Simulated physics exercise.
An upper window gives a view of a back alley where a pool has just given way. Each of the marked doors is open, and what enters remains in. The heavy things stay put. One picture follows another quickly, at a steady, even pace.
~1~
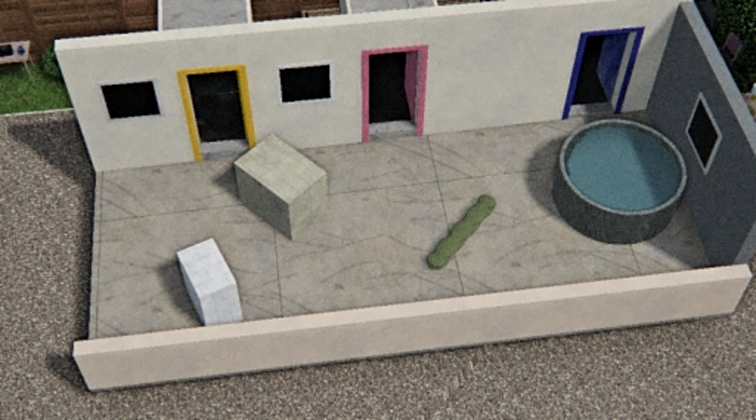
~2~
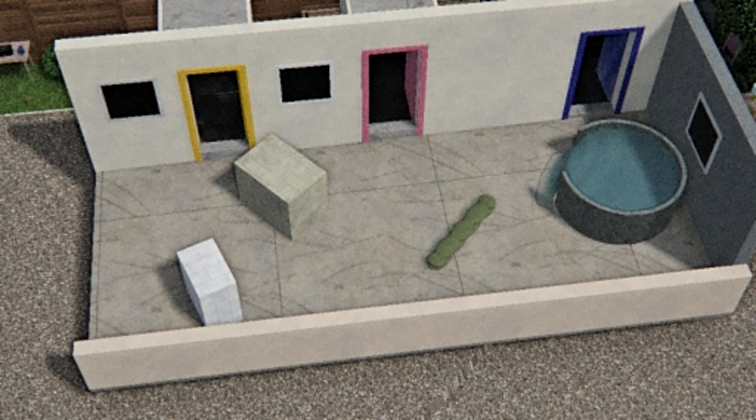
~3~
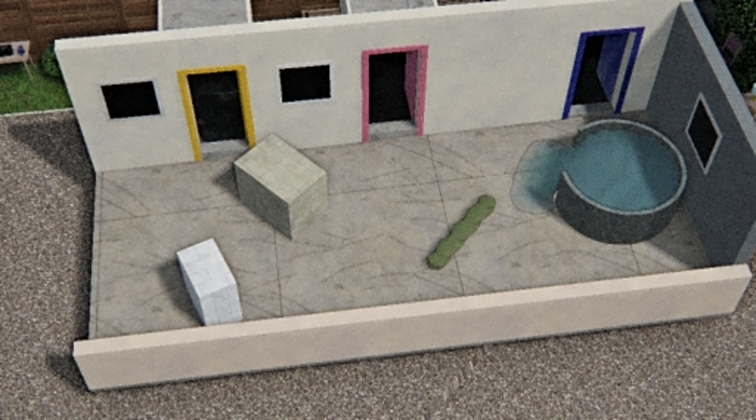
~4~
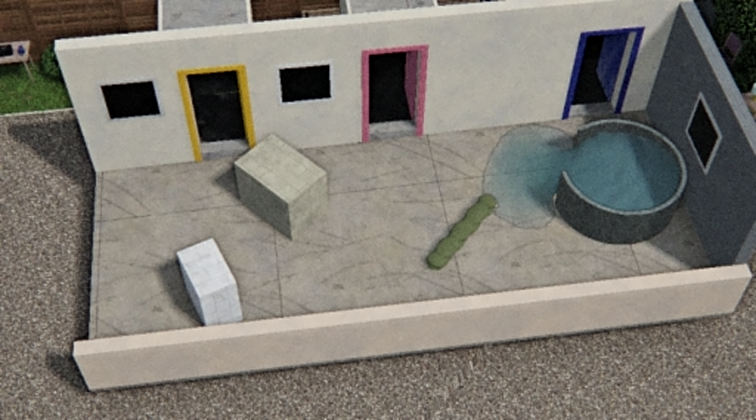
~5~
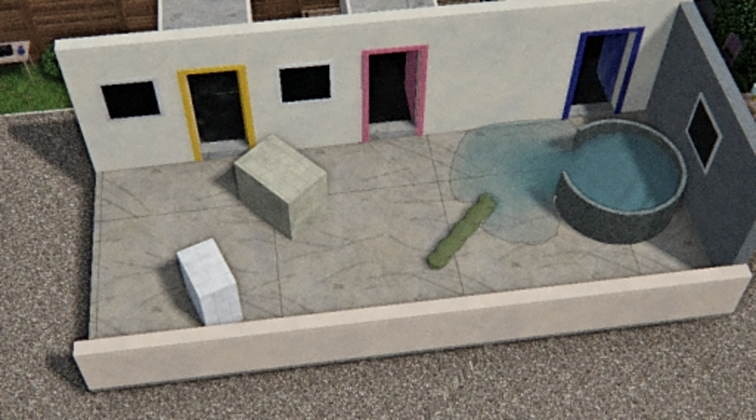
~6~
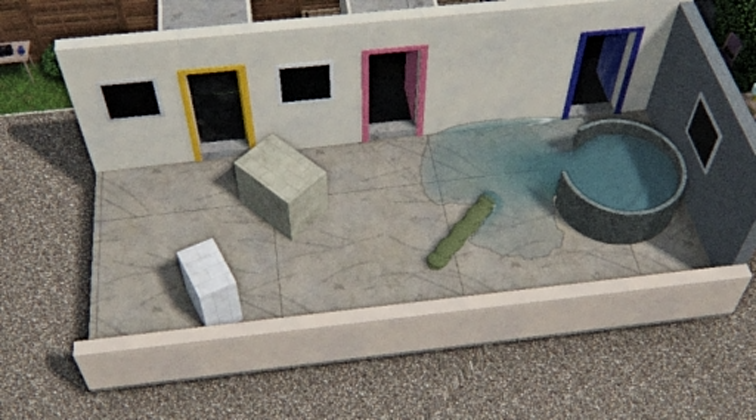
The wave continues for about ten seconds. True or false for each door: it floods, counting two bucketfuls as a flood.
Pink door - false; blue door - false; yellow door - false.
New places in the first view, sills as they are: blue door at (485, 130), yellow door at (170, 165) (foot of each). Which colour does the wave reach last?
The yellow-painted one is last.
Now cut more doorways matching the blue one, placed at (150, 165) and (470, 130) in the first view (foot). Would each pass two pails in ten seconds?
Taking them in the order asked, one ends up below, the other ends up above.
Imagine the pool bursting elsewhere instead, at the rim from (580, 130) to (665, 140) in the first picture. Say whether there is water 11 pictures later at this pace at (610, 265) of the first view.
Untouched.
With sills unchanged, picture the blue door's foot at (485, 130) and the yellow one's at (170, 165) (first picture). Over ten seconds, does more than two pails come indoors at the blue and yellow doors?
Well, the blue door overshoots while the yellow door comes up short.
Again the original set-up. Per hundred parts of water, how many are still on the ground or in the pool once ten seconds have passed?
I reckon around 58 in a hundred.
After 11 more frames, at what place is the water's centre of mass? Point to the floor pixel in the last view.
I would point to (502, 183).
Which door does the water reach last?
That would be the yellow one.
A moment on, water covers 25 % of the floor; the pink door wet at the sill, nothing in, the blue door wet at the sill, nothing in, the yellow door not reached.
Next, water covers 40 % of the floor; the pink door wet at the sill, nothing in, the blue door wet at the sill, nothing in, the yellow door wet at the sill, nothing in.
Then, water covers 55 % of the floor; the pink door wet at the sill, nothing in, the blue door wet at the sill, nothing in, the yellow door under two buckets in.
Later, water covers 75 % of the floor; the pink door wet at the sill, nothing in, the blue door wet at the sill, nothing in, the yellow door under two buckets in.
In the end, water covers 80 % of the floor; the pink door wet at the sill, nothing in, the blue door wet at the sill, nothing in, the yellow door under two buckets in.
